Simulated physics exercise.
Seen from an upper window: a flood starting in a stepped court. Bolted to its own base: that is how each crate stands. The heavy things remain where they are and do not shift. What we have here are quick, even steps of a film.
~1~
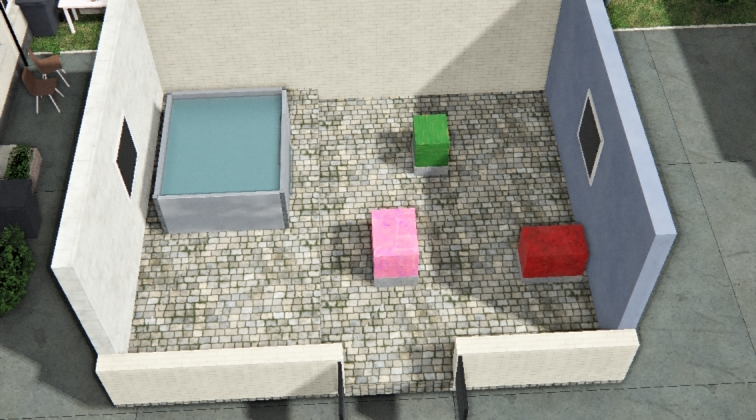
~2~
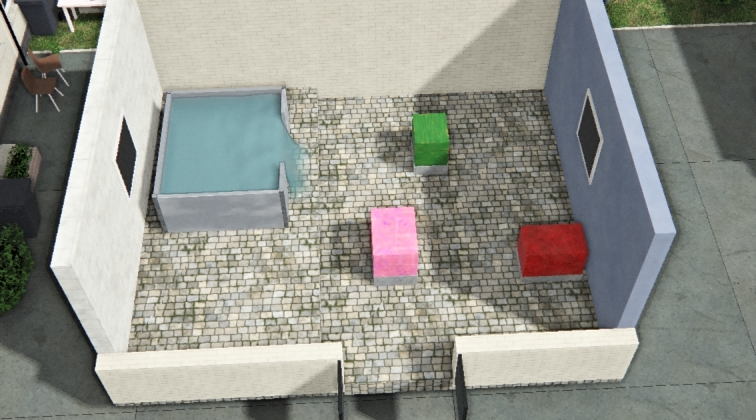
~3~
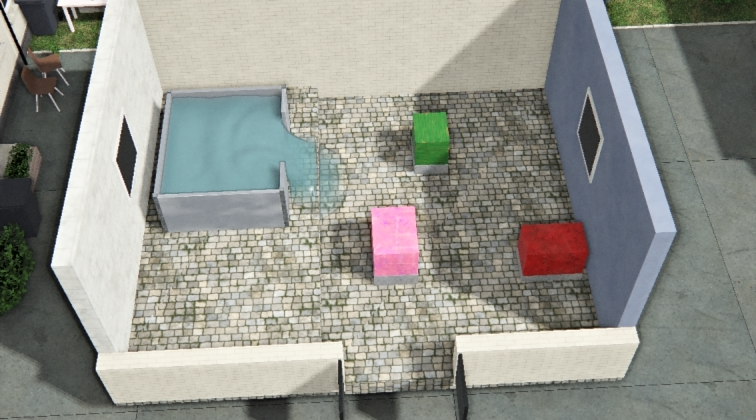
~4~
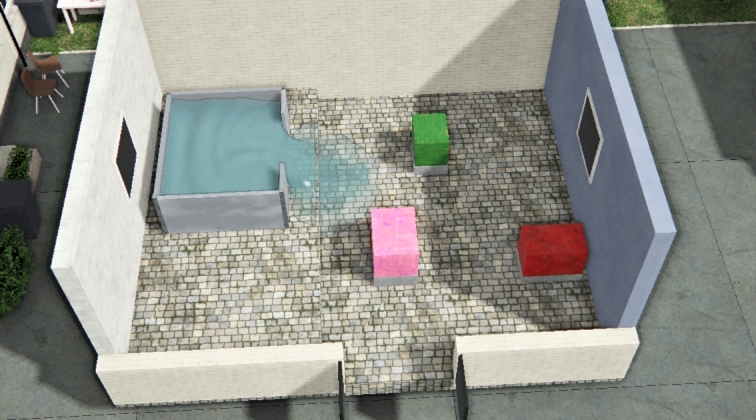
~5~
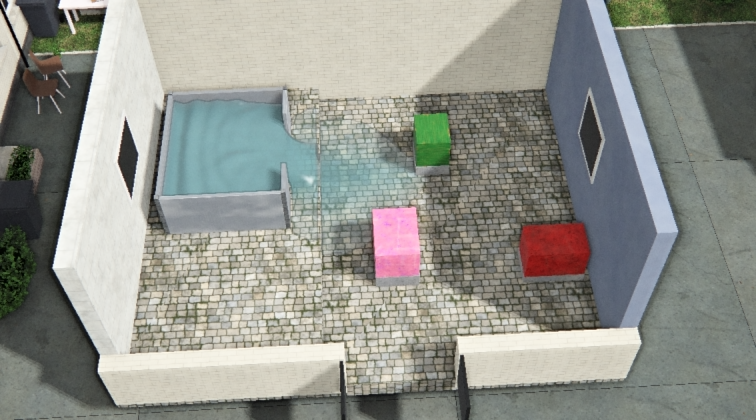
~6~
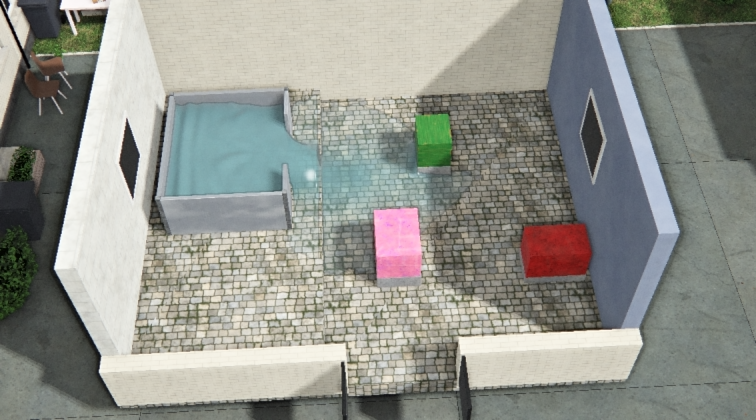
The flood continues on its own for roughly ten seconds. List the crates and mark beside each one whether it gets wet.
Red crate - gets wet; green crate - gets wet; pink crate - stays dry.
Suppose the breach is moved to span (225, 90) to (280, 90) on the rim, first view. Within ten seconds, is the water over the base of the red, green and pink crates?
Result: Red crate is swamped; green crate is not reached; pink crate is not reached.
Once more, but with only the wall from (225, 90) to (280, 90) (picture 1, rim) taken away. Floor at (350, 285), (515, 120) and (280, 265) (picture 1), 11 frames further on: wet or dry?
Spared, then sodden, then spared.
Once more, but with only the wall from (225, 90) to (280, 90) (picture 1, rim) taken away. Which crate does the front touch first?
It's the crate marked green.
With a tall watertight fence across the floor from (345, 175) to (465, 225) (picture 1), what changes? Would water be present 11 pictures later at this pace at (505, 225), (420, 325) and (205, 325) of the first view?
As listed: Wet, free of water, clear.
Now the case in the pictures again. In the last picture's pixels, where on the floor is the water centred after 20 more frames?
Centre of mass: Roughly (375, 184).
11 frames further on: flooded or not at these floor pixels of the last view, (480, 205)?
That spot: Submerged.
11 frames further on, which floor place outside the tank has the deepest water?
Somewhere around pixel (575, 241).
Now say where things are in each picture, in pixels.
The open tank at (224, 144) is whole and still, in the first frame.
The front is at (300, 145), out from the gap at (284, 160), in the second frame.
Water pours out at (284, 162) and has run to (335, 158), in the third frame.
The front is at (371, 165), out from the gap at (284, 164), in the fourth frame.
The front is at (419, 183), out from the gap at (286, 164), in the fifth frame.
The front is at (465, 182), out from the gap at (287, 164), in the sixth frame.
A moment on, water covers 35 % of the floor; the red crate water round its plinth, the green crate water round its plinth, the pink crate water round its plinth.
Next, water covers 50 % of the floor; the red crate water round its plinth, the green crate water round its plinth, the pink crate water round its plinth.
Then, water covers 60 % of the floor; the red crate water round its plinth, the green crate water round its plinth, the pink crate water round its plinth.
Later, water covers 65 % of the floor; the red crate water round its plinth, the green crate water round its plinth, the pink crate water round its plinth.
In the end, water covers 65 % of the floor; the red crate was topped, the green crate was topped, the pink crate stayed above the water.
